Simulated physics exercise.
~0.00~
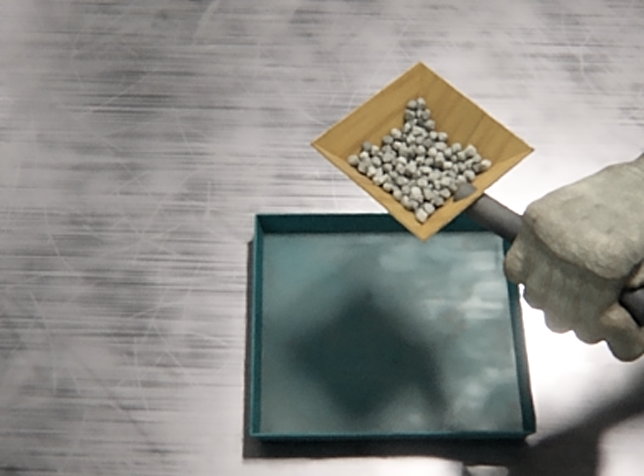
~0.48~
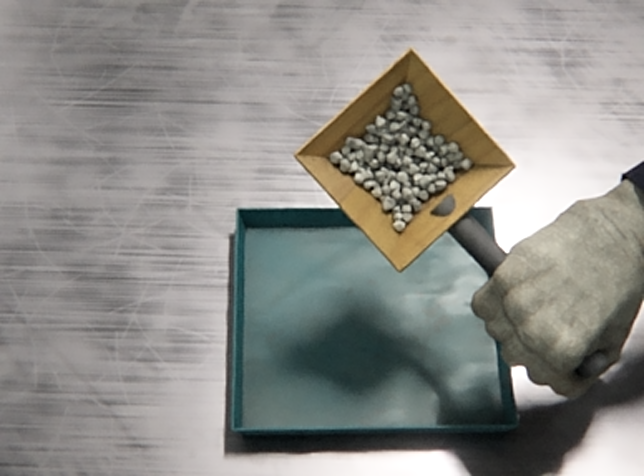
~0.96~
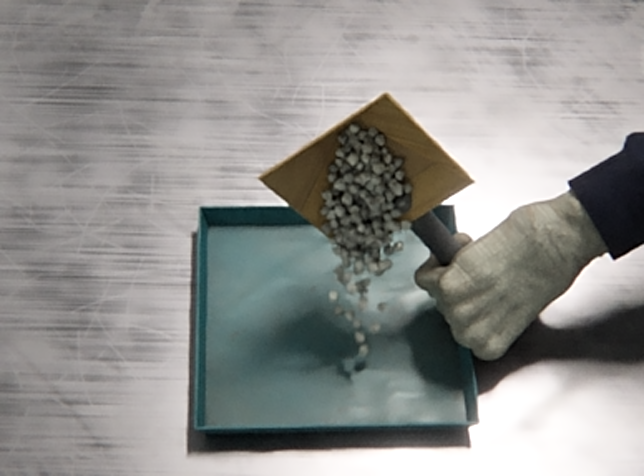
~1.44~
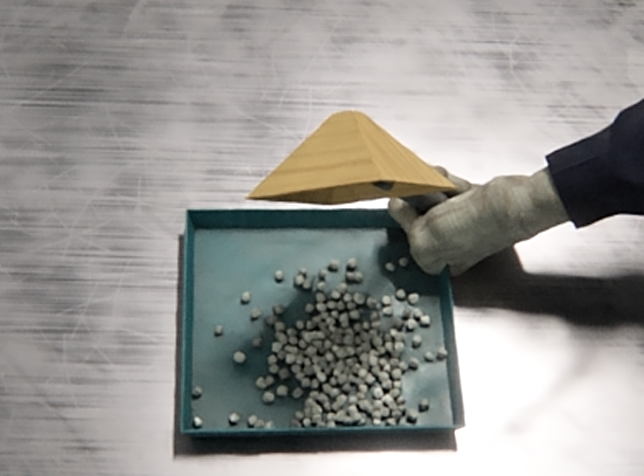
A square, flared wooden scoop full of small grey pellets is held by a pale, gloved-looking hand with a dark sleeve, reaching in from the right and seen from above at an angle. Beneath it, a shallow teal tray lies on a scratched, silvery metal surface, with the shadow of the scoop falling across it. The hand tilts the scoop steadily, and the pellets slide to its lower edge and stream down into the tray. The scoop keeps turning until it is upside down and empty, leaving the pellets heaped and scattered across the tray, mostly toward the front.
